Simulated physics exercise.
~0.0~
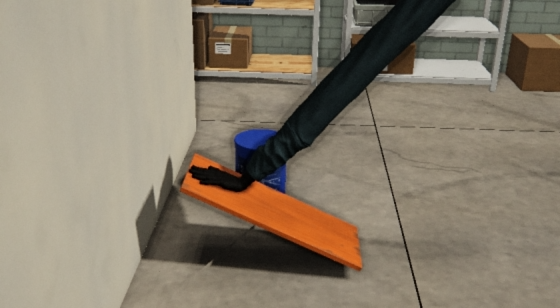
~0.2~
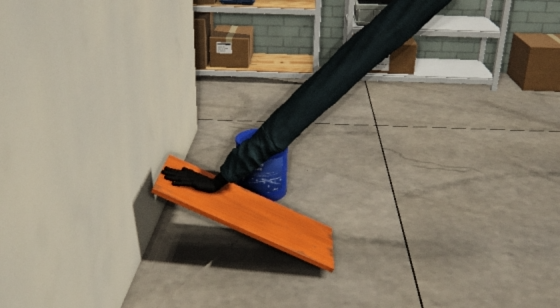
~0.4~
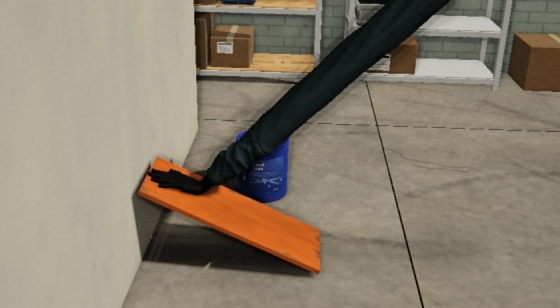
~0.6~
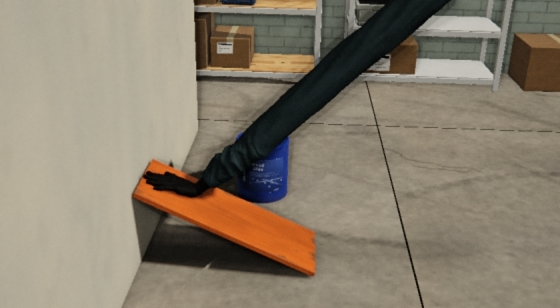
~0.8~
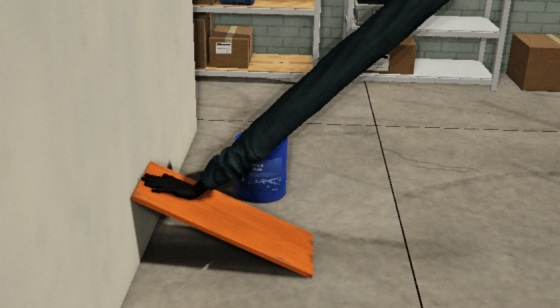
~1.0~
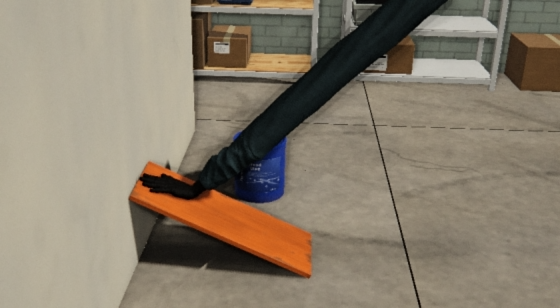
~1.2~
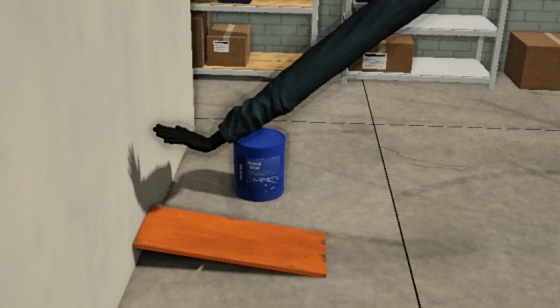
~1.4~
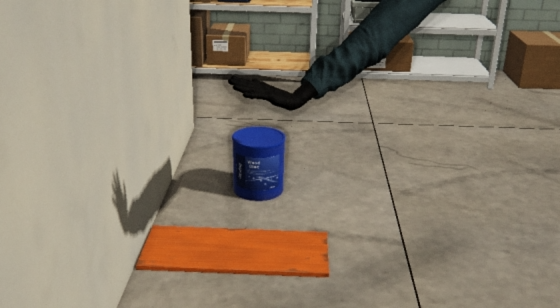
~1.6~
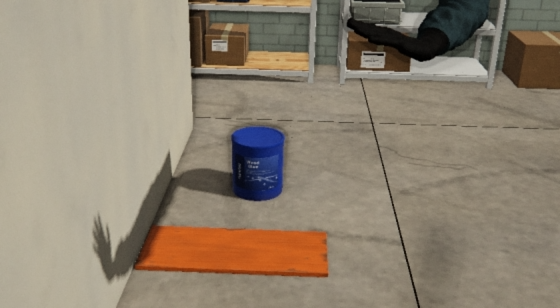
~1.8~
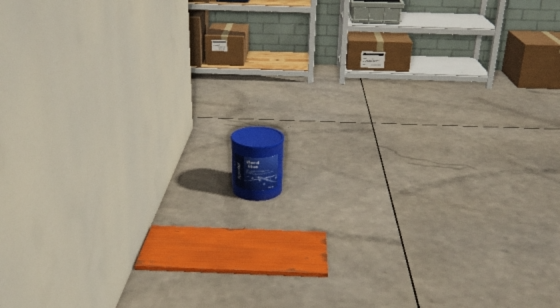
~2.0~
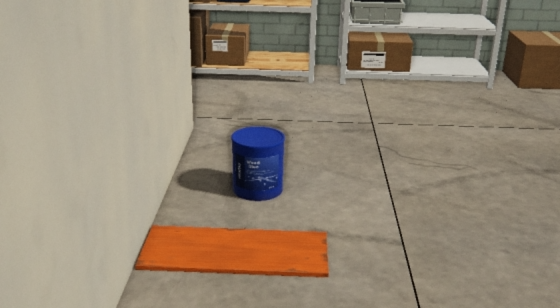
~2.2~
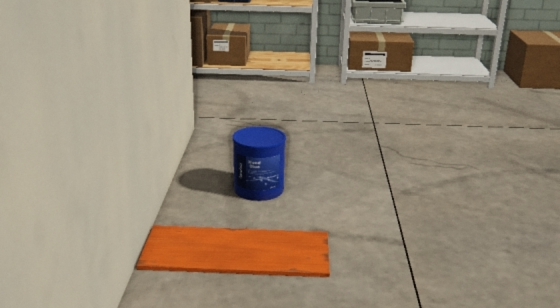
In a room with a concrete floor, seen from slightly above through a gently swaying camera, a pale wall stands at left and shelves with cardboard boxes line the back. A dark-sleeved arm with a black glove reaches in from the upper right, holding a tilted orange board in front of a blue pail. The hand moves the board left until its raised end rests against the wall, then holds it there. The hand lets go and draws back, and the board slips down. It ends flat on the floor as the arm leaves, the pail still standing unmoved behind it.
